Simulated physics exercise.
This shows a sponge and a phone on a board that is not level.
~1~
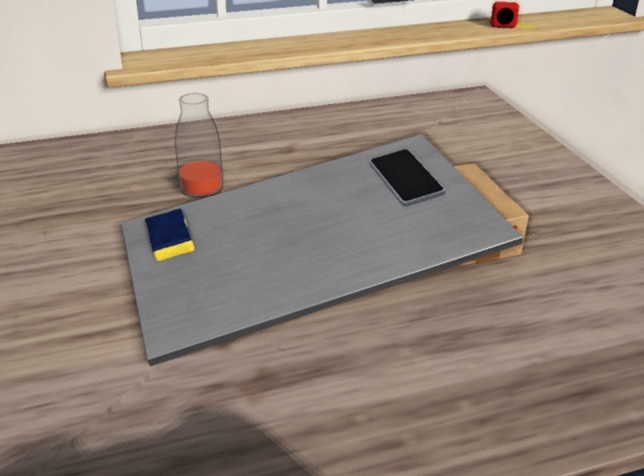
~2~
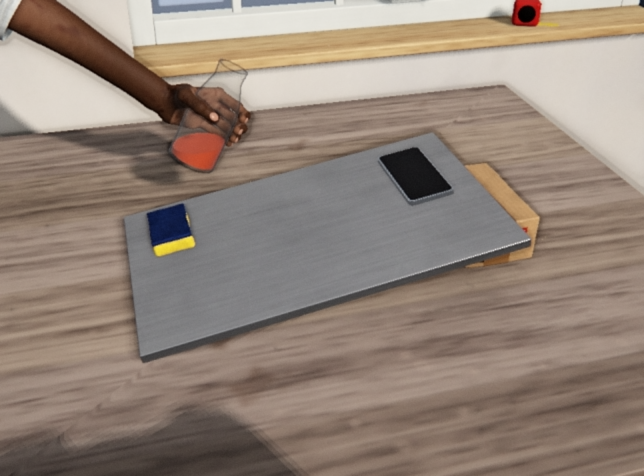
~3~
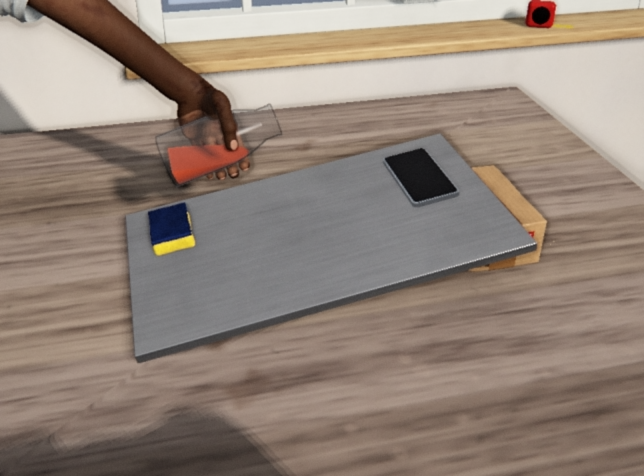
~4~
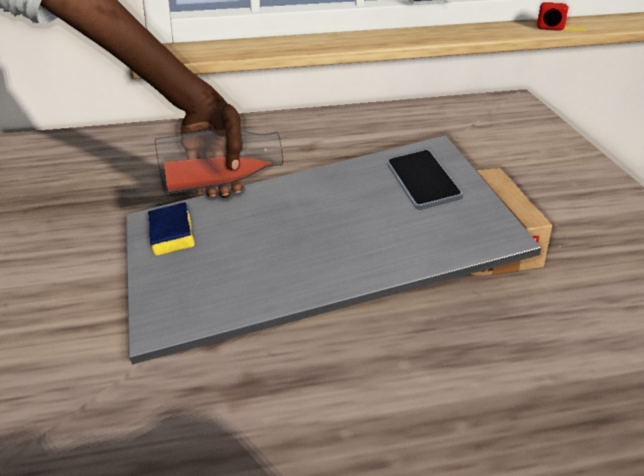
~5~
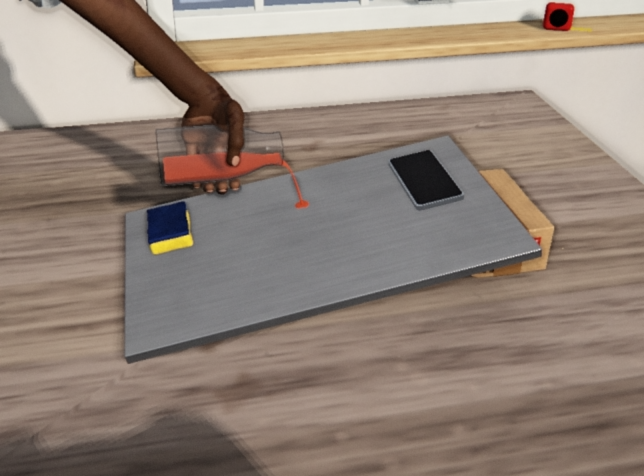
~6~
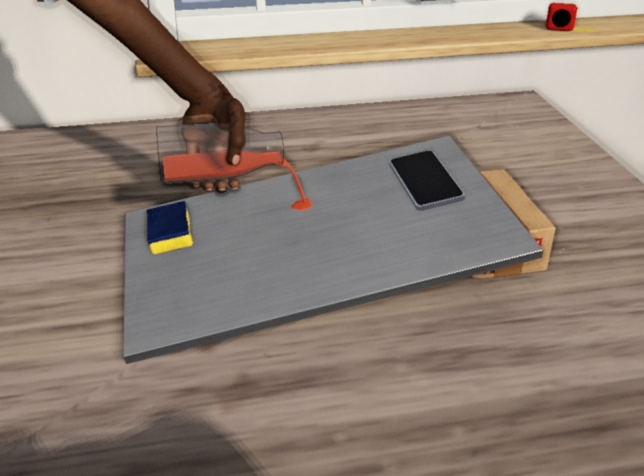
A hand lifting a glass bottle, tilting it sideways and pouring red liquid onto a sloping grey board between sponge and phone.
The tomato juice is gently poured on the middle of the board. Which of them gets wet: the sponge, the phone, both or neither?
Item by item: Sponge - wet, phone - dry.
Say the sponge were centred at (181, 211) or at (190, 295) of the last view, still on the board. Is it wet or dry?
Where first placed it is touched, where next placed it is not touched.
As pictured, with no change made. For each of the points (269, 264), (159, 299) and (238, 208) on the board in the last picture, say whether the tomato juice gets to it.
Well, the first one is left alone, the second one is left alone, and the last one is gotten to.
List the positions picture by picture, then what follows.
The board slopes down to the left; milk bottle (198, 143) nearly empty; sponge (169, 235); phone (406, 176), in the first frame.
Milk bottle (213, 113) tipped 25° with all of its load; sponge (170, 230), in the second frame.
Milk bottle (223, 140) tipped 75° with all of its load; phone (420, 176), in the third frame.
The board slopes down to the left; milk bottle (223, 157) tipped 85° with all of its load; sponge (170, 229), in the fourth frame.
The first of it lands; milk bottle (223, 153) tipped 90° with all of its load; phone (425, 179), in the fifth frame.
The first of it lands; milk bottle (223, 152) tipped 90° with nearly all of its load; sponge (169, 228); phone (426, 179), in the sixth frame.
Soon after, it runs down to the left; the sponge is dry; the phone is dry.
Later, it runs down to the left and off the end; the sponge is wet; the phone is dry.
In the end, it runs down to the left and off the end; the sponge is wet; the phone is dry.
